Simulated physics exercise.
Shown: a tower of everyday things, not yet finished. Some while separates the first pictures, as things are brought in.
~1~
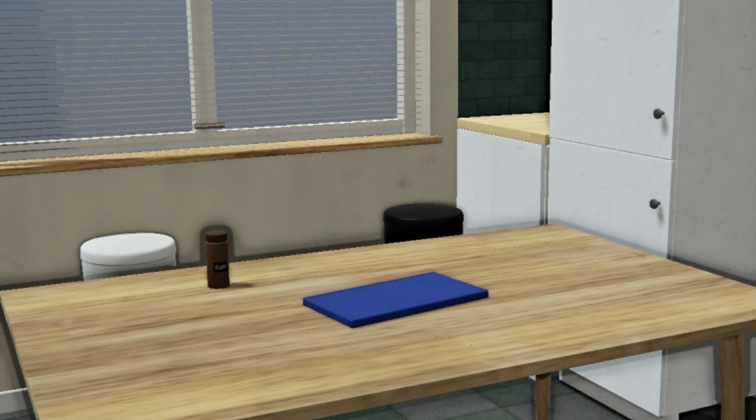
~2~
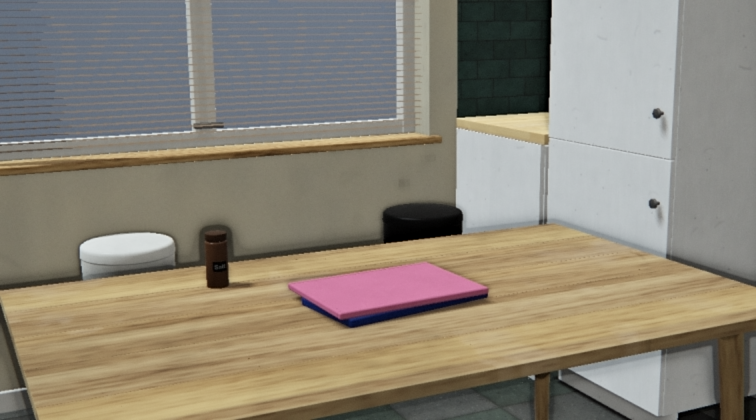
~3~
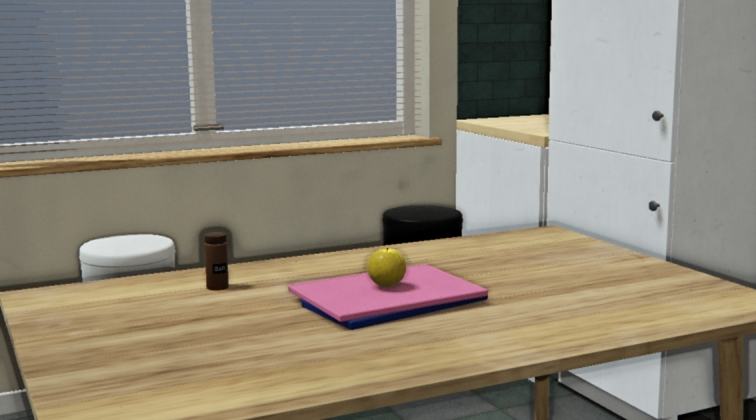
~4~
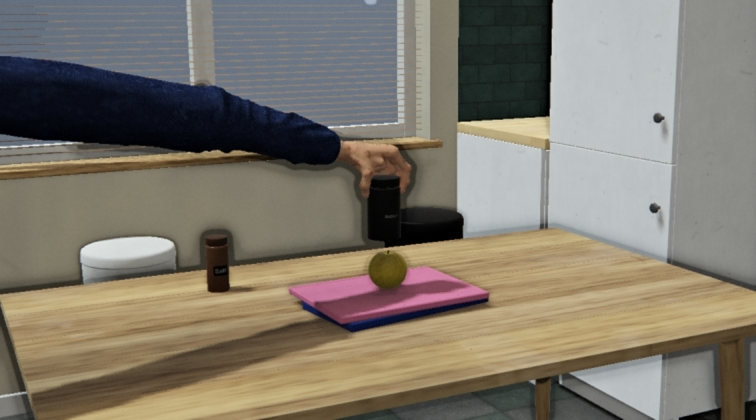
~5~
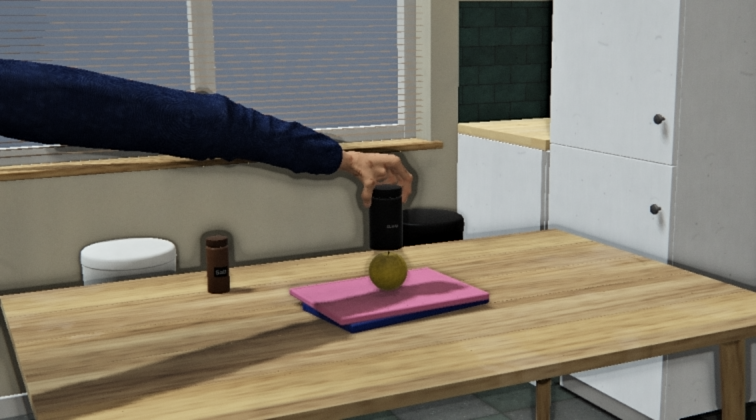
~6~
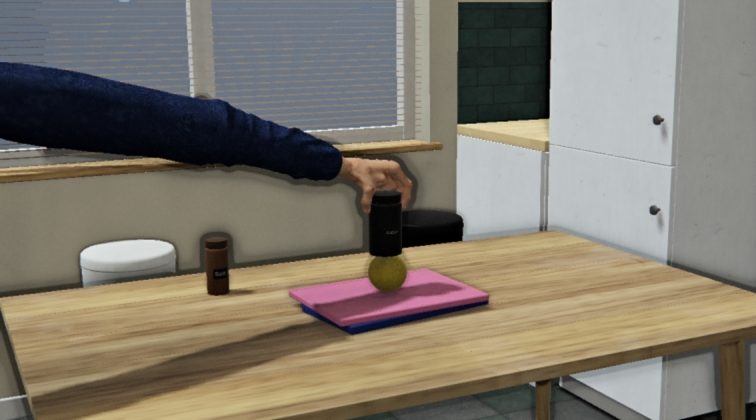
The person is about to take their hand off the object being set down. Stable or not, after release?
The pile does not stay together.
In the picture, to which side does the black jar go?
Leftwards.
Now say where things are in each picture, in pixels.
In the first picture, the last thing is not in view yet; brown shaker (217, 259).
In the second picture, the last thing is not in view yet.
In the third picture, the last thing is not in view yet; brown shaker (217, 261).
The fourth picture shows coming down; black jar (384, 207); yellow apple (388, 270).
The fifth picture shows coming down; black jar (386, 217); brown shaker (218, 265).
The sixth picture shows in place under the hand; black jar (385, 223); yellow apple (388, 272).
Then, 0.60 s after the last picture, black jar now fallen.
Then, 1.20 s after the last picture, things are still on the move.
Then, 2.60 s after the last picture, as before.
By the end, fallen, black jar; the other 4 in place. The pile loses its balance.
